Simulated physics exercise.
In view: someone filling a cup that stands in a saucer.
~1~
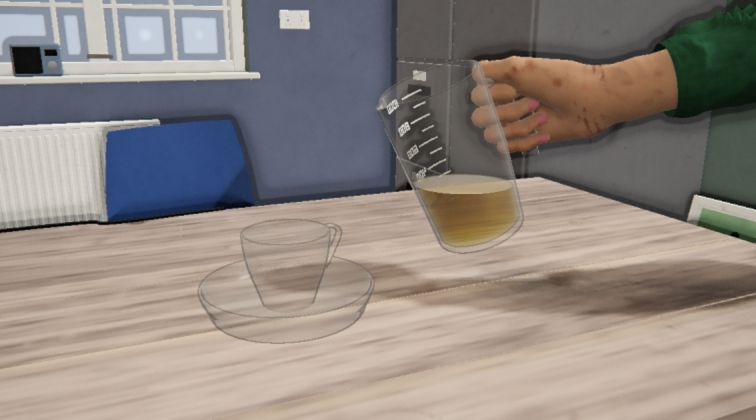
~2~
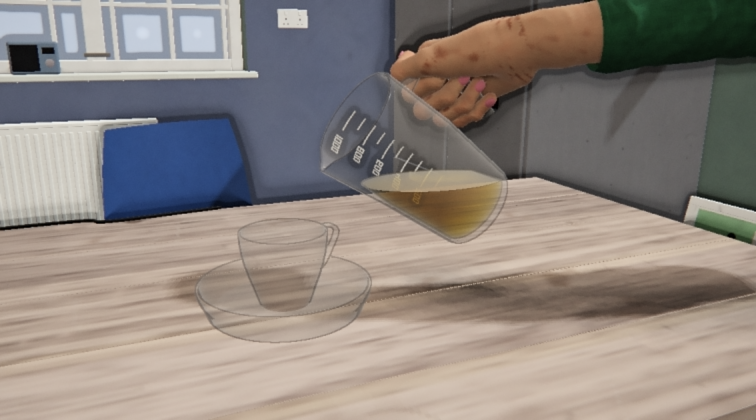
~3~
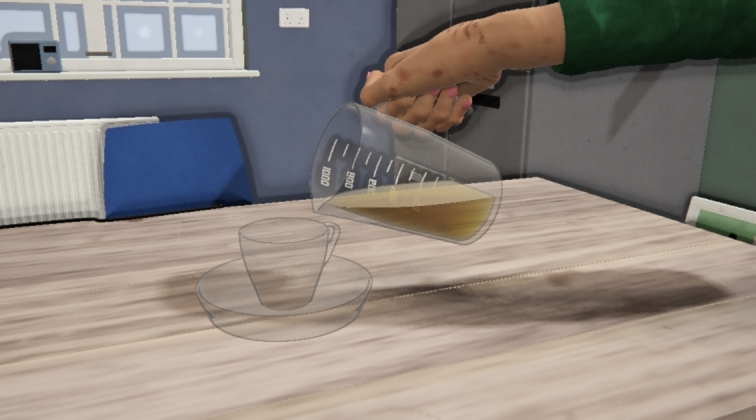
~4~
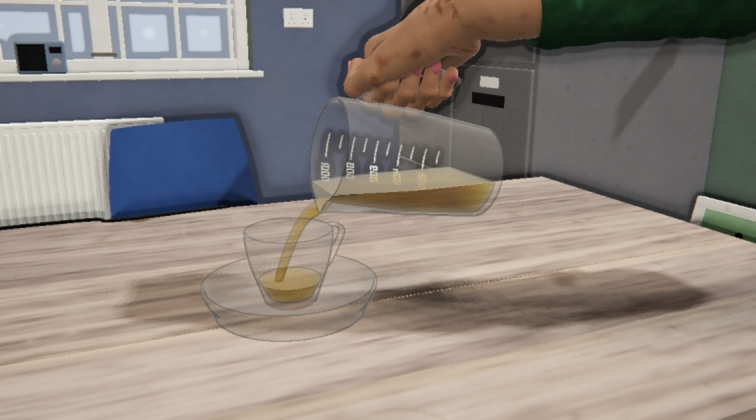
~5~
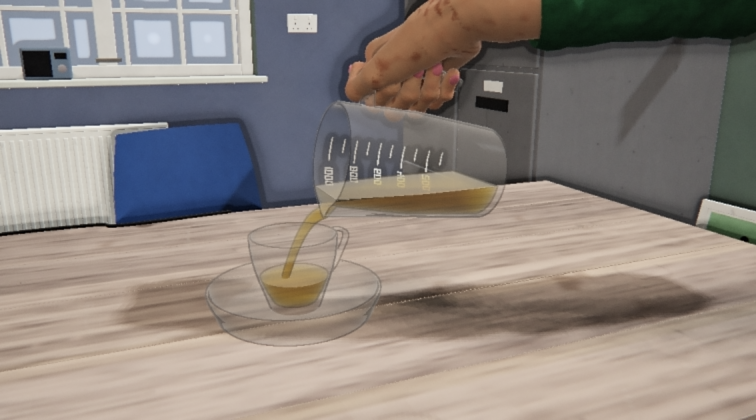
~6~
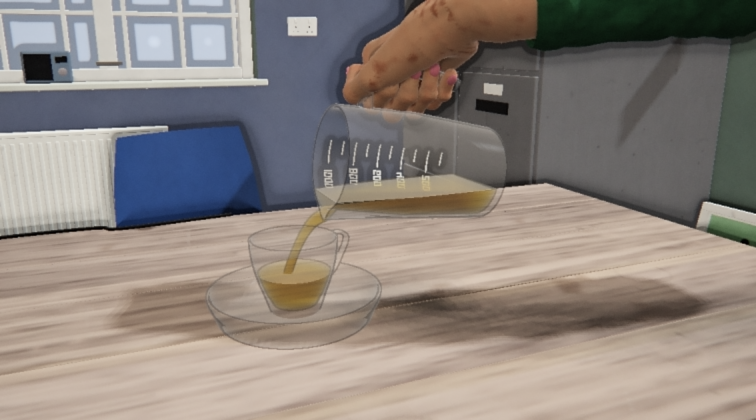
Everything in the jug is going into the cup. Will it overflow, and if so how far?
It gets as far as the saucer.
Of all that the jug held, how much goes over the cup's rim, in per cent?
Roughly 20 per cent.
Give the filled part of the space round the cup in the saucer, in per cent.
Near 20 in a hundred.
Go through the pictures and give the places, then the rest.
In the first picture, the jug is on its way; jug (455, 156) tipped 25° with all of its load; cup (287, 264) empty; saucer (314, 320) dry.
In the second picture, the apple juice nears the lip; jug (415, 162) tipped 55° with all of its load; cup (284, 263) empty.
In the third picture, the apple juice nears the lip; jug (405, 178) tipped 70° with all of its load; cup (285, 262) empty.
In the fourth picture, pouring; jug (404, 162) tipped 80° with nearly all of its load; cup about a quarter full, surface at (290, 279).
In the fifth picture, pouring; jug (407, 164) tipped 80° with about three quarters of its load; cup (294, 267) about a third full.
In the sixth picture, pouring; jug (406, 165) tipped 80° with about three quarters of its load; cup about half full, surface at (294, 271); saucer (321, 327) dry.
A moment on, the cup is nearly full; the saucer is dry.
Further on, the cup is full to the brim; the saucer is wet, with room to spare.
When it is over, the cup is full to the brim; the saucer is wet, with room to spare.
